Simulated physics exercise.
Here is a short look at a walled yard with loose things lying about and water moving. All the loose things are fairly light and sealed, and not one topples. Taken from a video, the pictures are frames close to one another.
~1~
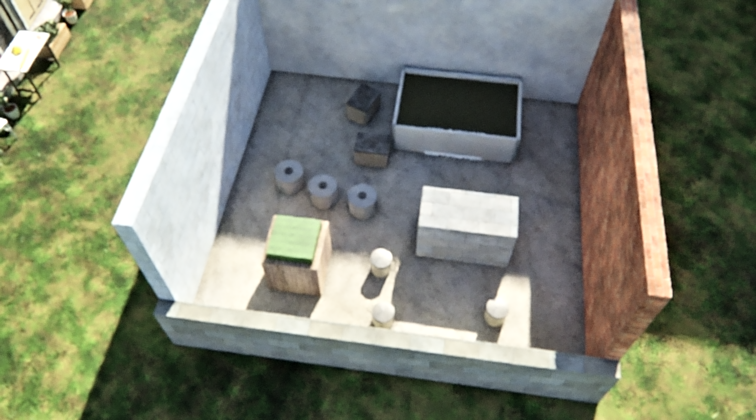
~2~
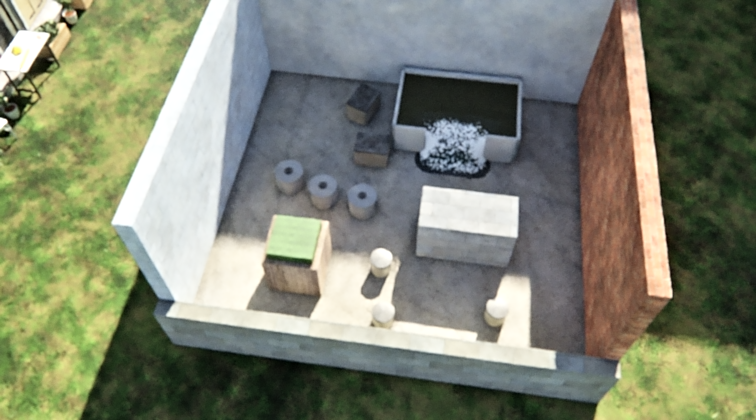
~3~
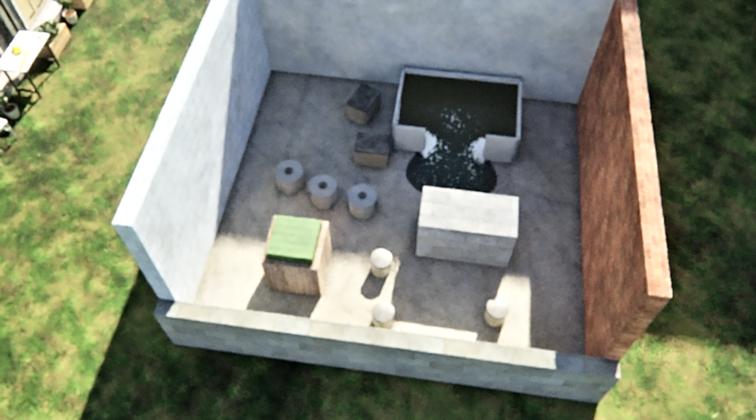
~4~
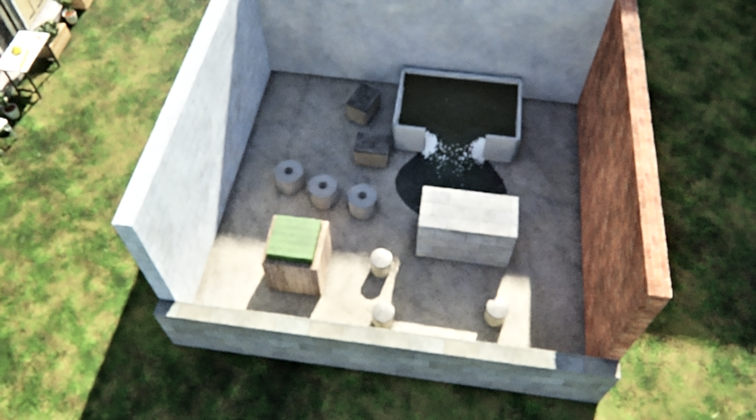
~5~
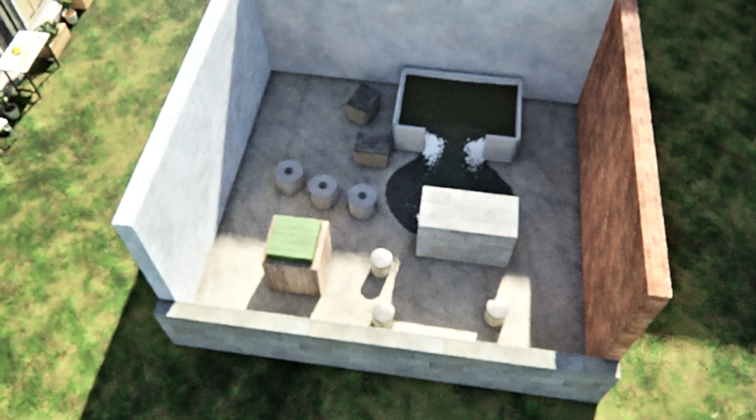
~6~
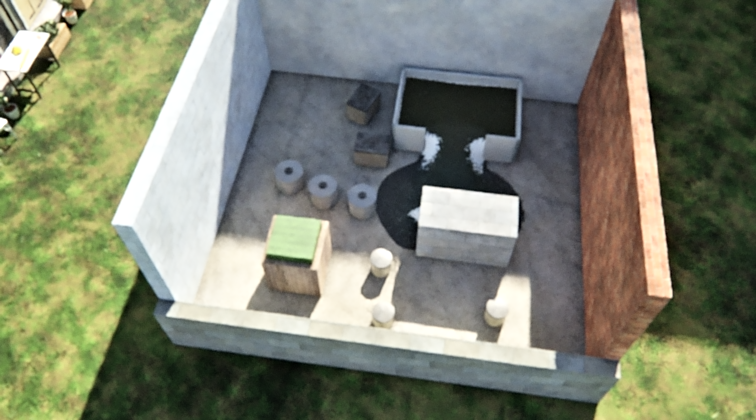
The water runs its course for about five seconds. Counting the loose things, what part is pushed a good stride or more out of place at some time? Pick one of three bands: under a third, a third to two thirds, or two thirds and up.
A third to two thirds.
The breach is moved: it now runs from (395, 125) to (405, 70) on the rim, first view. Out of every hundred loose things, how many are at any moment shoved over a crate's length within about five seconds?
About 40 per cent.
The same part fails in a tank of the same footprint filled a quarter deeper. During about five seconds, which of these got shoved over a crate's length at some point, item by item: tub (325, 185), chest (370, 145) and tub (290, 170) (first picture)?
The first one: Doesn't reach it. The second: Doesn't reach it. The third: Doesn't reach it.
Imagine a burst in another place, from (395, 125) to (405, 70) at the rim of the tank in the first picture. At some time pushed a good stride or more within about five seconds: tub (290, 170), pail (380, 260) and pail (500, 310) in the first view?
One after the other: Yes, no, not that far.
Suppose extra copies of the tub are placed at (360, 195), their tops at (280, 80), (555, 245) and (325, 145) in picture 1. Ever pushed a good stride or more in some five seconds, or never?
Here's how it goes: Never gets far, never gets far, and lastly never gets far.
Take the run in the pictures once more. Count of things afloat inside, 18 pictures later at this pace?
2.
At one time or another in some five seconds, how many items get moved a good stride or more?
Count: 4.
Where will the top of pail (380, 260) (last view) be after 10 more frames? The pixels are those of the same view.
Approximately at pixel (374, 298).
A moment on, 0 of 8 are well off their spots; 0 afloat.
Next, 1 of 8 are well off their spots; 0 afloat.
Later, 3 of 8 are well off their spots; 2 afloat.
In the end, 4 of 8 are well off their spots, and 4 have been at some point; 2 afloat.
